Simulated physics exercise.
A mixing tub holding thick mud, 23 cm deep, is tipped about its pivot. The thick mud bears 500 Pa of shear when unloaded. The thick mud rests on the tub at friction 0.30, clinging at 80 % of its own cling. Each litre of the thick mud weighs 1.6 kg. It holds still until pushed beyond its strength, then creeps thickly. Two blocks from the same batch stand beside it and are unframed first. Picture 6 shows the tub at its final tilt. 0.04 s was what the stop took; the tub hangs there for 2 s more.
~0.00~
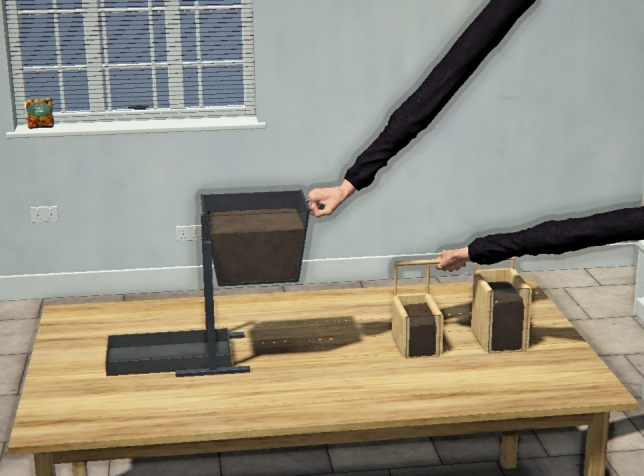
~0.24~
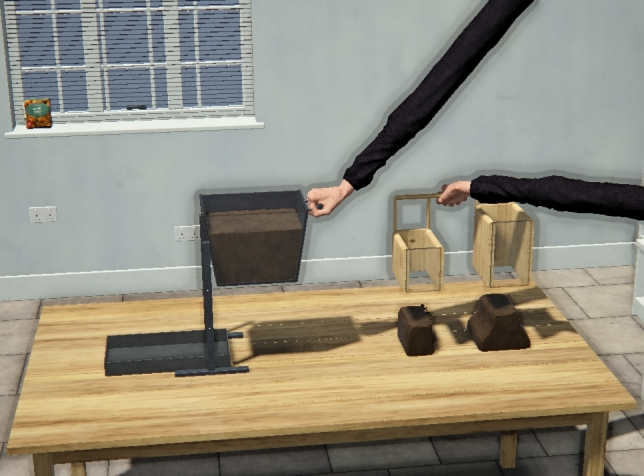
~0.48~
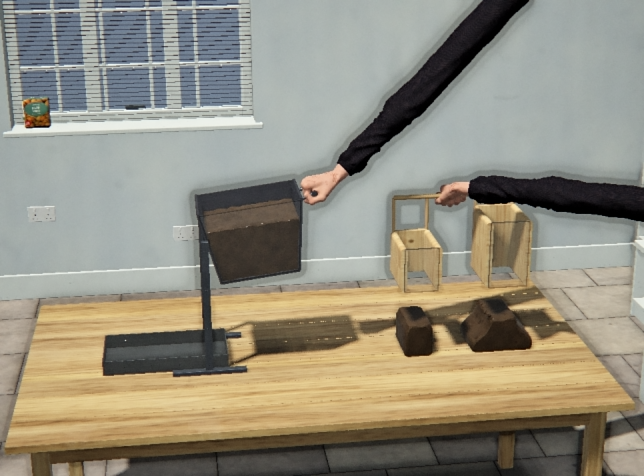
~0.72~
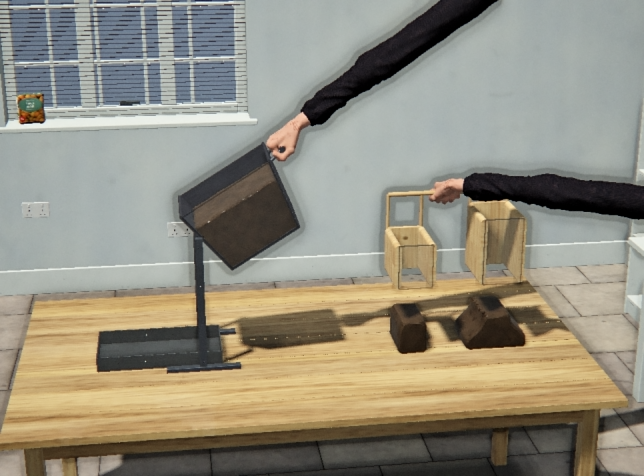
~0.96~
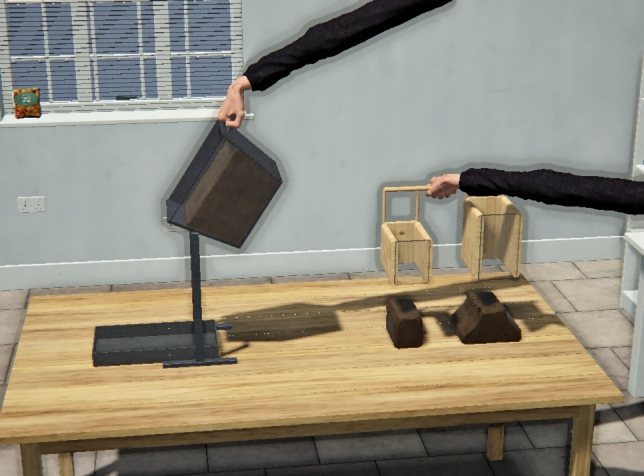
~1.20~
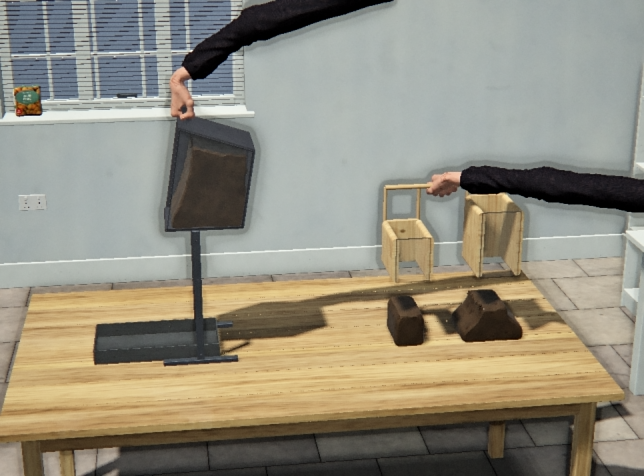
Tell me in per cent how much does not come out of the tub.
Something like 47 per cent stays in.
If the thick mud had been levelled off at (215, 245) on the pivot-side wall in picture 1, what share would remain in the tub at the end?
In that case some 65 per cent.
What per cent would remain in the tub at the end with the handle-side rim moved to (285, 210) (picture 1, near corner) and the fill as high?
Some 70 per cent, I reckon.
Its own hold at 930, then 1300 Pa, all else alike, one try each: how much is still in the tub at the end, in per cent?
In that order: 70 %, 100 %.
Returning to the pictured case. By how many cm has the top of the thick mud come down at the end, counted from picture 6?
15 cm.
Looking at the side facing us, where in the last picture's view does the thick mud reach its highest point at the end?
Highest point: Approx. (220, 195).
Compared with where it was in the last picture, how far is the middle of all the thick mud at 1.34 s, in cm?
About 6 cm.
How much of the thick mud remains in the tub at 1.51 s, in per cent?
Near 60 in a hundred.
After 1.34 s, the tub is at 81 degrees and holds 90 %.
After 1.51 s, the tub is at 81 degrees and holds 60 %.
After 1.68 s, the tub is at 81 degrees and holds 48 %.
After 1.85 s, the tub is at 81 degrees and holds 47 %.
After 3.20 s, the tub is at 81 degrees and holds 47 %.
